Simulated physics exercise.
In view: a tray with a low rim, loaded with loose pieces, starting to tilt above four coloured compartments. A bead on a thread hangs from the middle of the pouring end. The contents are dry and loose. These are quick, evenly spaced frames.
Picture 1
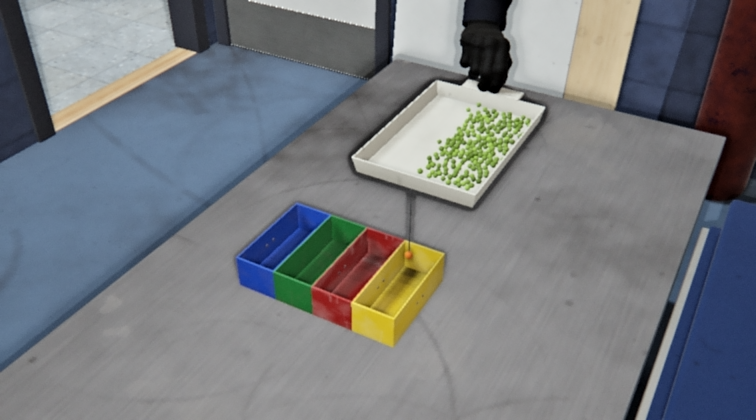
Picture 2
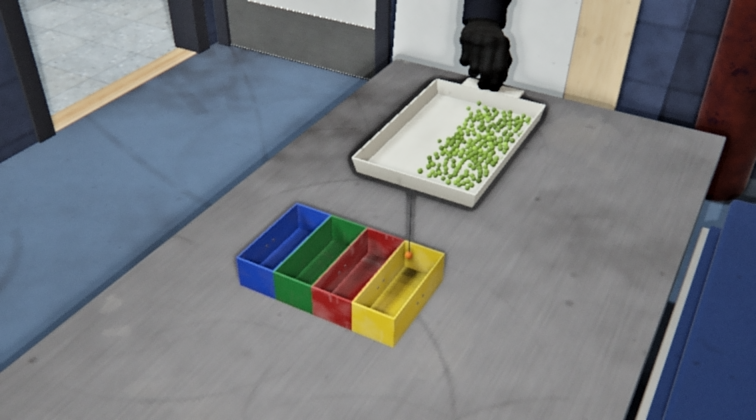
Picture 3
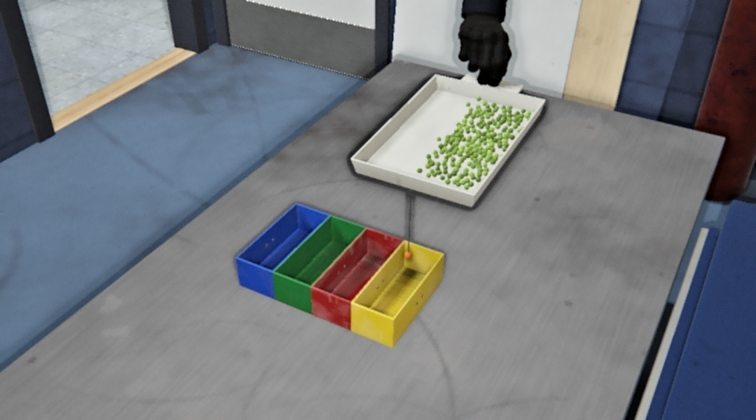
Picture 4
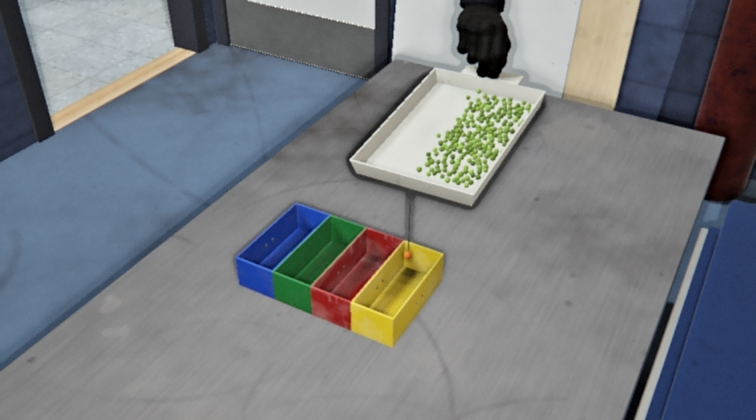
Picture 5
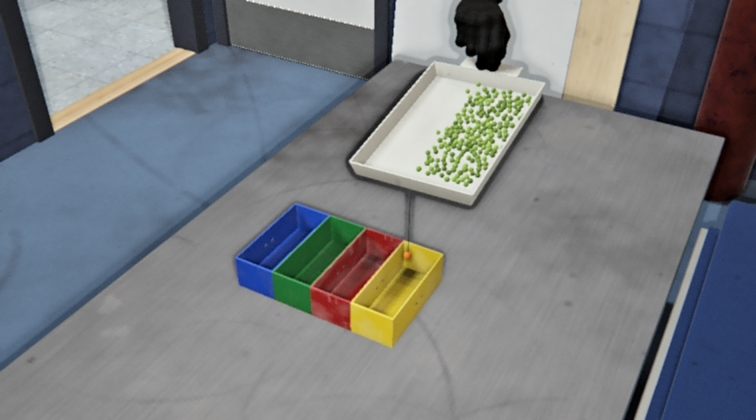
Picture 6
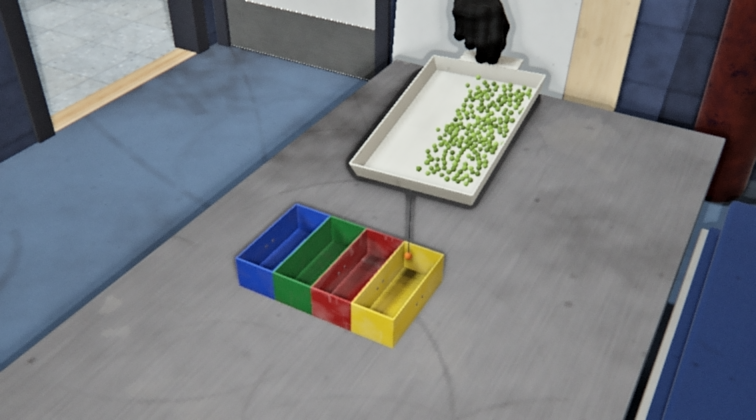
A white tray of green peas, held at its far end by a black-gloved hand, tilted slightly as that end rose, while the blue, green, red and yellow compartments below stayed still.
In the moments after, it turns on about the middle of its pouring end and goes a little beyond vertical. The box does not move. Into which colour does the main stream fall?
Fullest: The red cell.
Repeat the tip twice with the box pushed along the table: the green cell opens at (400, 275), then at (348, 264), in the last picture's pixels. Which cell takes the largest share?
The first try: The cell in blue. The second: Green.
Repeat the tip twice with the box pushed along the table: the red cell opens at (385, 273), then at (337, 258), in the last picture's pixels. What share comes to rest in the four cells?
In turn 100 and 80 in a hundred.
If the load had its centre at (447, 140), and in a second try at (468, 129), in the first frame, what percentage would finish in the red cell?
Roughly 70 per cent, and 60 per cent.
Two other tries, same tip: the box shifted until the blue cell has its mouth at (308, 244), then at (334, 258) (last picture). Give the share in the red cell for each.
In turn 40 and 20 in a hundred.
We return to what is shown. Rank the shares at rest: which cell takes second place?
In second place: The yellow cell.
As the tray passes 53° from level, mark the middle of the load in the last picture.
Close to (408, 166).
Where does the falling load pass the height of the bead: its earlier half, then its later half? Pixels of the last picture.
Around (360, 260) and then (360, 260).
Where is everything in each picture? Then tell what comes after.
Corners of the pouring end (357, 157) and (473, 192), level; middle of the load (479, 148), dried peas; bead on its thread (409, 255); blue cell (256, 275); green cell (293, 290); red cell (332, 306); yellow cell (373, 322), in the first frame.
Corners of the pouring end (357, 157) and (473, 192), level; middle of the load (479, 147), in the second frame.
Corners of the pouring end (356, 158) and (472, 192), tipped barely, lowest at the left corner; middle of the load (479, 145), in the third frame.
Corners of the pouring end (355, 159) and (471, 191), tipped a little, lowest at the left corner; middle of the load (479, 140), in the fourth frame.
Corners of the pouring end (354, 160) and (470, 191), tipped a little, lowest at the left corner; middle of the load (478, 136), in the fifth frame.
Corners of the pouring end (354, 162) and (470, 192), tipped a little, lowest at the left corner; middle of the load (479, 133); blue cell (256, 276); green cell (293, 291); red cell (332, 306); yellow cell (372, 323), in the sixth frame.
Just after the last frame, tray tipped steeply; almost all on the tray; just a few falling or outside the box.
A moment on, tray tipped right over; almost all on the tray; just a few in the red cell; just a few in the green cell; just a few in the blue cell.
Further on, tray tipped past a quarter turn; roughly half in the red cell; roughly a third in the yellow cell; about a tenth in the green cell; just a few in the blue cell; just a few falling or outside the box.
When it is over, tray tipped past a quarter turn; roughly half in the red cell; roughly a third in the yellow cell; about a tenth in the green cell; just a few in the blue cell; just a few outside the box.
